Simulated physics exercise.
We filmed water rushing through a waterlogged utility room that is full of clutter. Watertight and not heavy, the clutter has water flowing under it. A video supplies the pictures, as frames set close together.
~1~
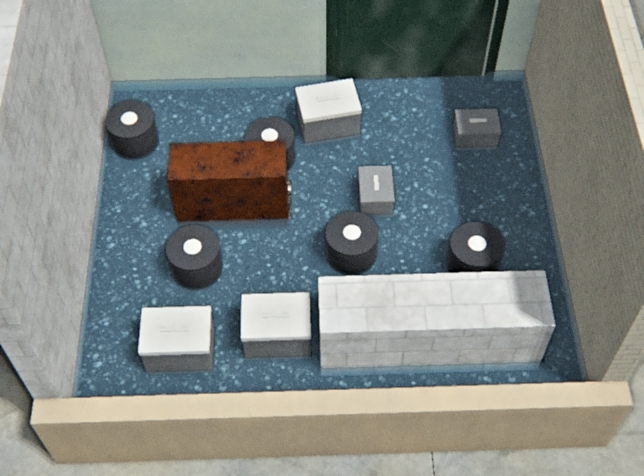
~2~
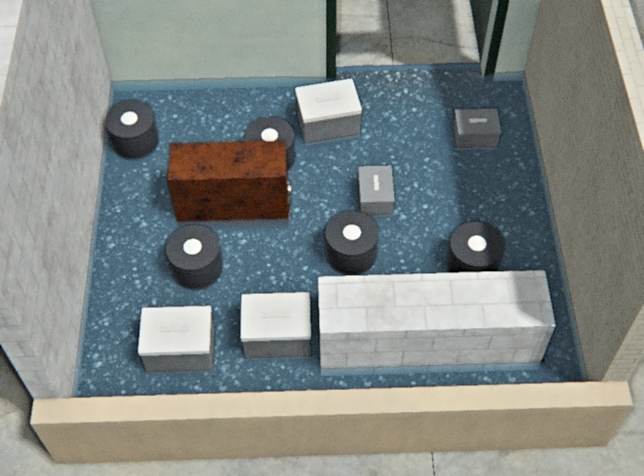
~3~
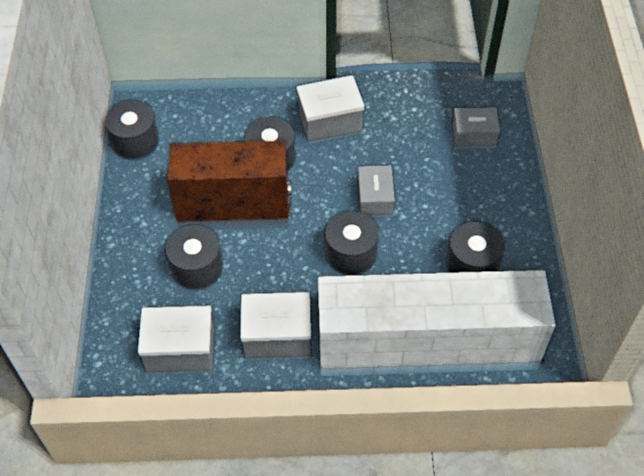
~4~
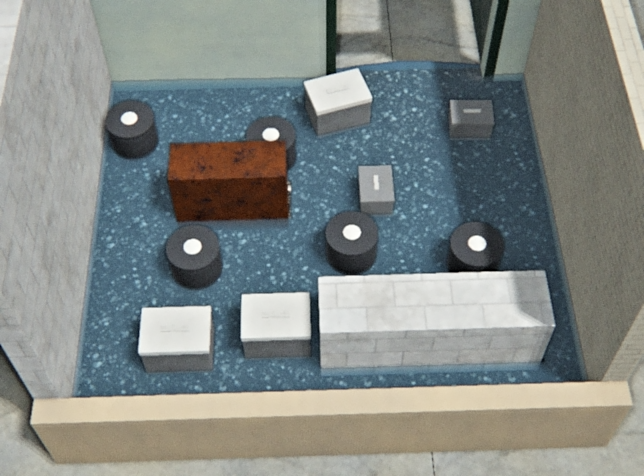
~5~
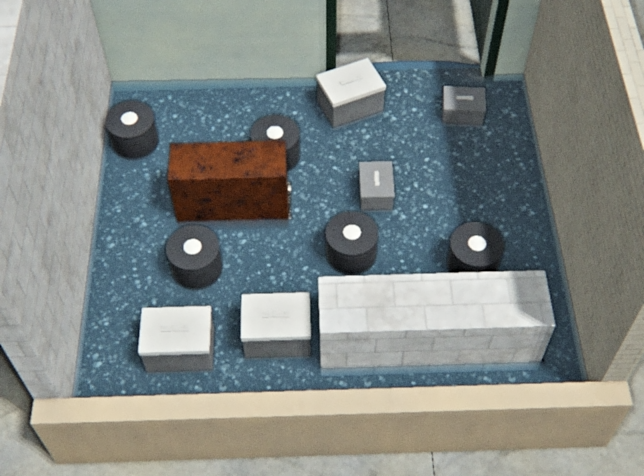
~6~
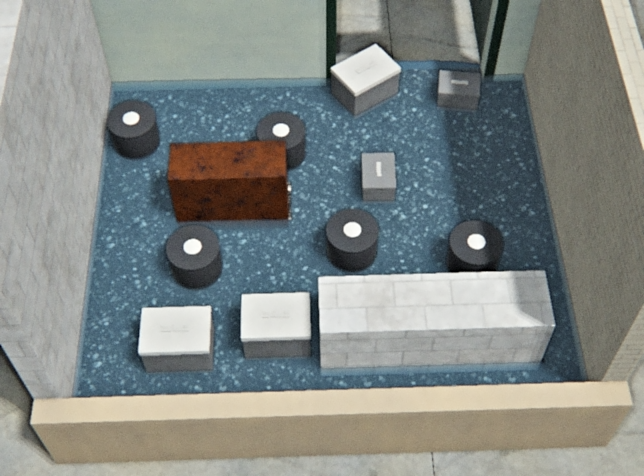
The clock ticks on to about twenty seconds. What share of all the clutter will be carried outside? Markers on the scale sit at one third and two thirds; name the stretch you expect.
Top band.
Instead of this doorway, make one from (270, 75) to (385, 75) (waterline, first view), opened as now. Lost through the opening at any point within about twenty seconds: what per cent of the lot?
60 per cent or so.
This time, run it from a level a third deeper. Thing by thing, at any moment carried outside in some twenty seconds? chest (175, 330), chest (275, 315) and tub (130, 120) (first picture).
Well, in turn they're not removed, not removed and removed.
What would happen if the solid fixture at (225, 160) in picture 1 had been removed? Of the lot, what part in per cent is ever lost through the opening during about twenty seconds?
About 70%.
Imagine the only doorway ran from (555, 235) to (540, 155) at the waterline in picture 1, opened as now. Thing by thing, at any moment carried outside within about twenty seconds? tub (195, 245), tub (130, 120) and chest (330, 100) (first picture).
Retained, retained and lost.
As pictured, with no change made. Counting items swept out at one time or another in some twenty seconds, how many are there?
The figure is 7.
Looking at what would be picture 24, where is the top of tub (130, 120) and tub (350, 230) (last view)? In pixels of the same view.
Estimated positions: (238, 93); (421, 81).
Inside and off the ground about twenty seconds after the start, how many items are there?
It adds up to 3.
A moment on, 2 of 10 are out; 8 afloat.
Next, 4 of 10 are out; 6 afloat.
Later, 7 of 10 are out; 3 afloat.
In the end, 7 of 10 are out; 3 afloat.
